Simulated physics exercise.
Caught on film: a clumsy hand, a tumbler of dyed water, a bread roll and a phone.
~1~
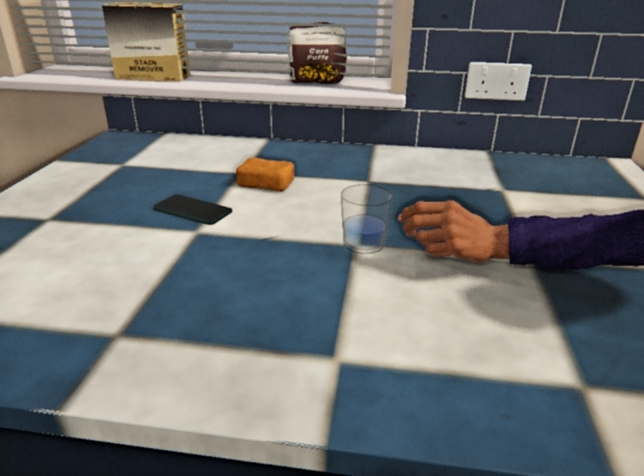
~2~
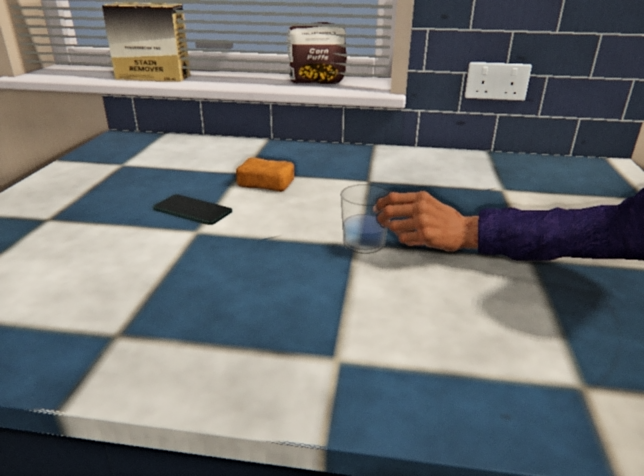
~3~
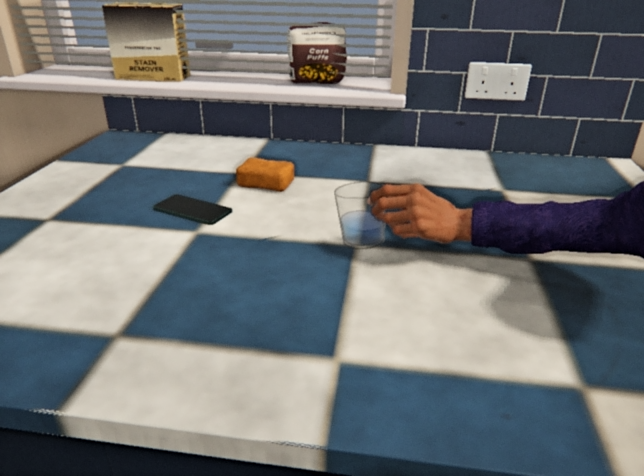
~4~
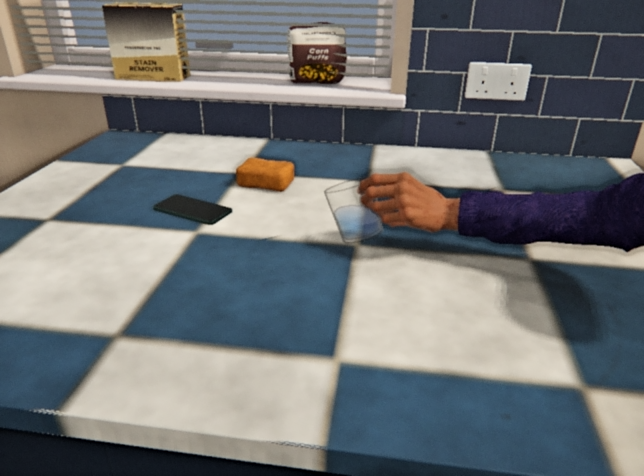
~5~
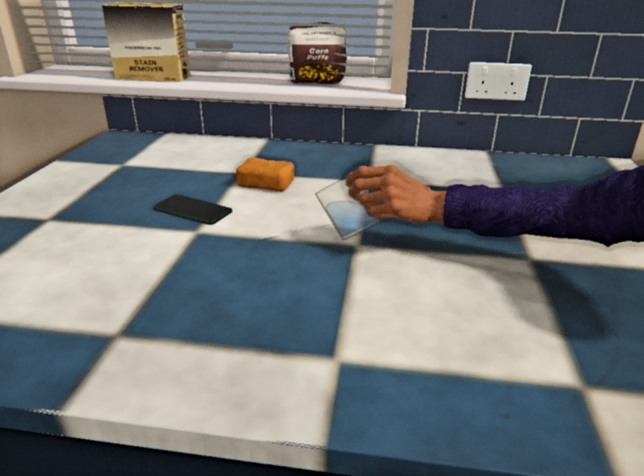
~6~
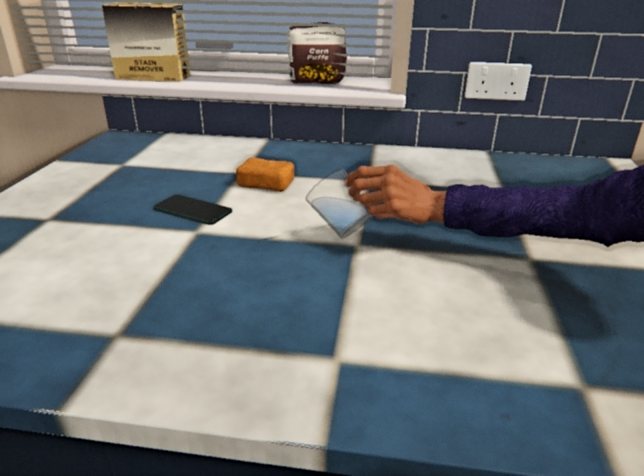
A hand in a purple sleeve reaching left across a checked counter and tilting a glass of bluish water toward a phone.
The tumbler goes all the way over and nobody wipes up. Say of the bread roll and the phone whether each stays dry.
As for the bread roll, it gets wet; the phone gets wet.
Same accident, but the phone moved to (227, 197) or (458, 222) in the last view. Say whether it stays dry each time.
At the first place it ends up in the puddle, at the second it stays dry.
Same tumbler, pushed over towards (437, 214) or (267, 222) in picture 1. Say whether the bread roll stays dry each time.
In the first try it remains untouched; in the second it is reached.
Next, the puddle covers about as much as a plate; the bread roll is in it; the phone is in it.
After that, the puddle covers about as much as a tray; the bread roll is in it; the phone is in it.
Finally, the puddle covers about as much as a tray; the bread roll is in it; the phone is in it.
